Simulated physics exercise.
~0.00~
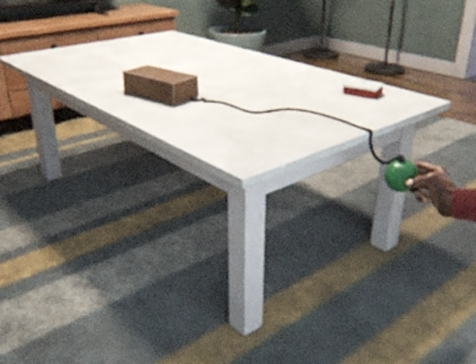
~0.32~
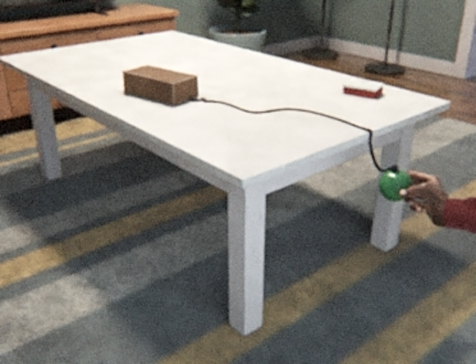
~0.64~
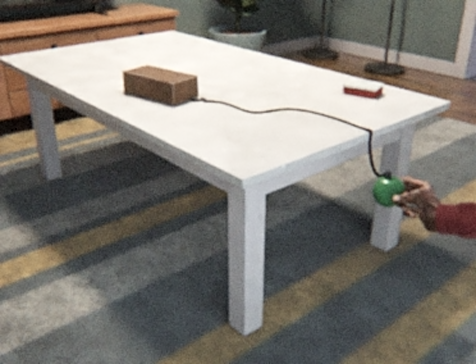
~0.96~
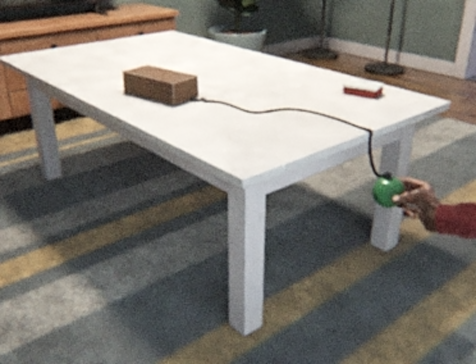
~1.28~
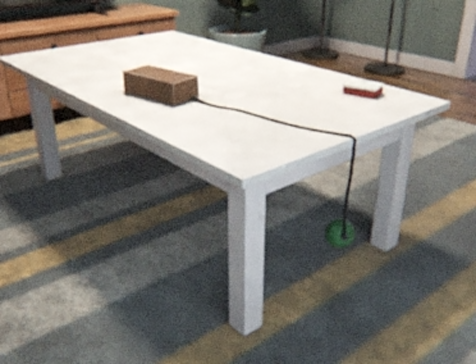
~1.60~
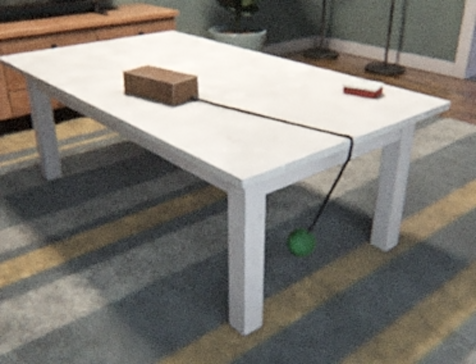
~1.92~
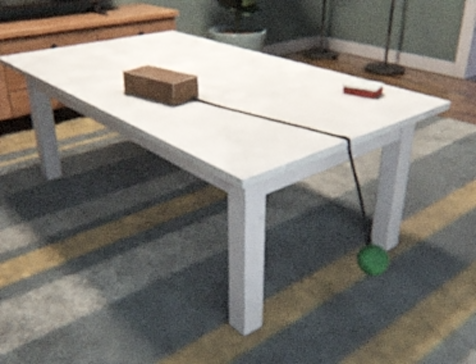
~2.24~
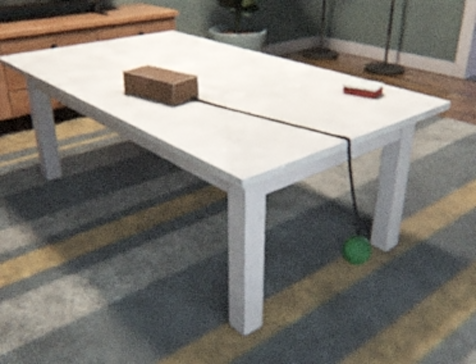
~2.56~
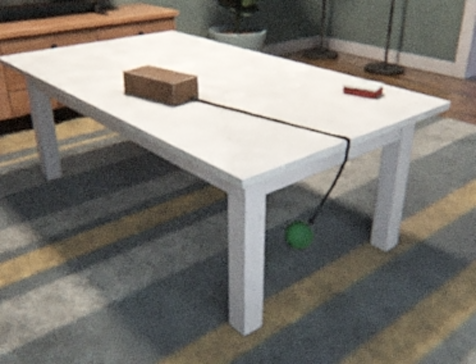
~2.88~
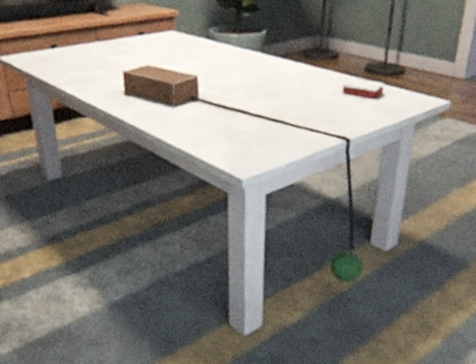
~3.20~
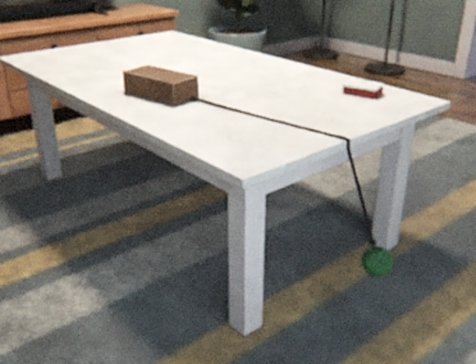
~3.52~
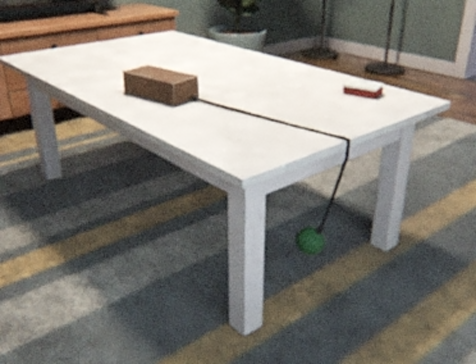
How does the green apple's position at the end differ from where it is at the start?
At the start the green apple is held in a hand off the right end of the table. At the end it is lower and further left, hanging on its cord below the near edge of the tabletop.
